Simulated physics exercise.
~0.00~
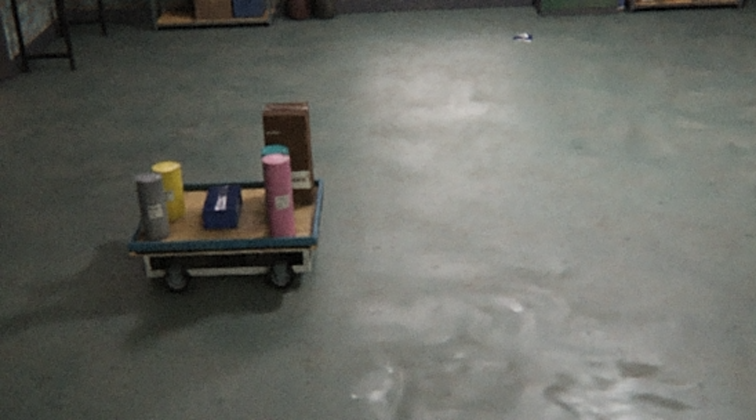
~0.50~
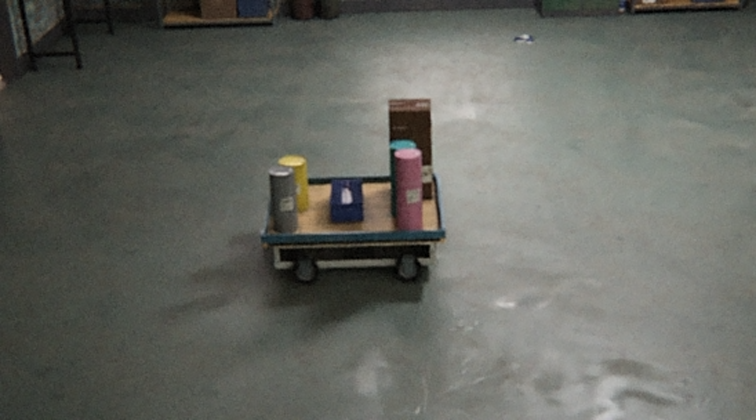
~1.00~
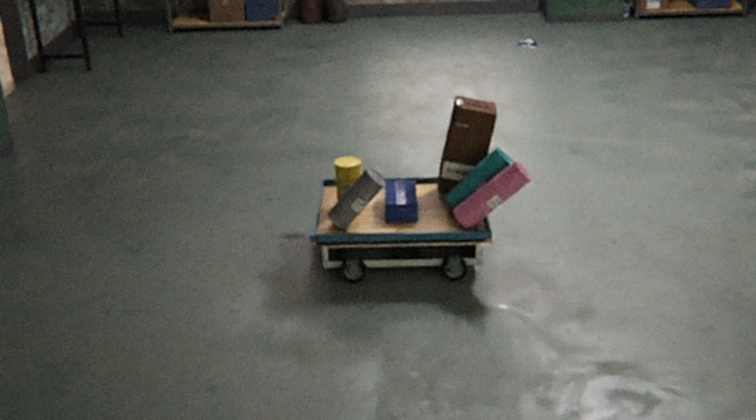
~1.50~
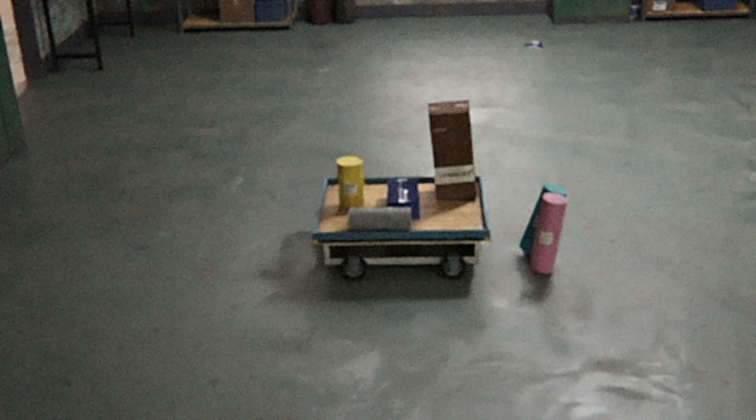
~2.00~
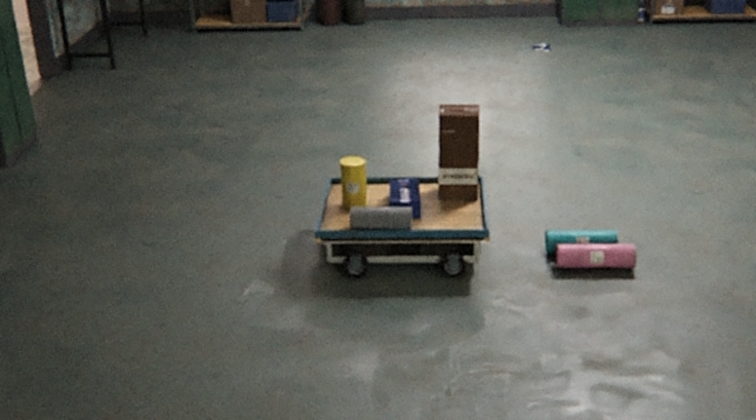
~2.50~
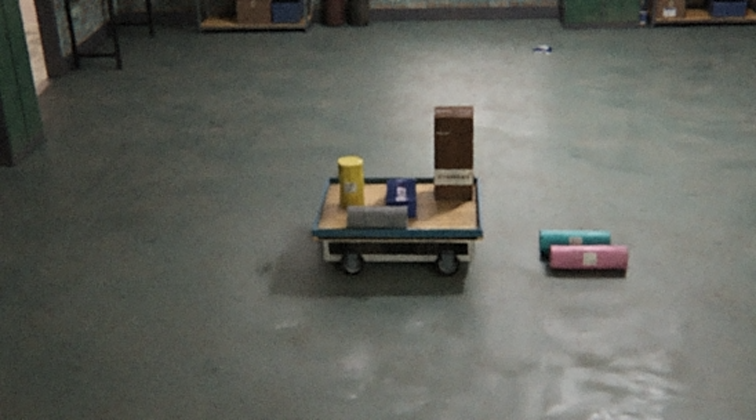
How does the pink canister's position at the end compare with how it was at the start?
At the start the pink canister stands upright on the cart. By the end it is lying on its side on the floor to the right of the cart.
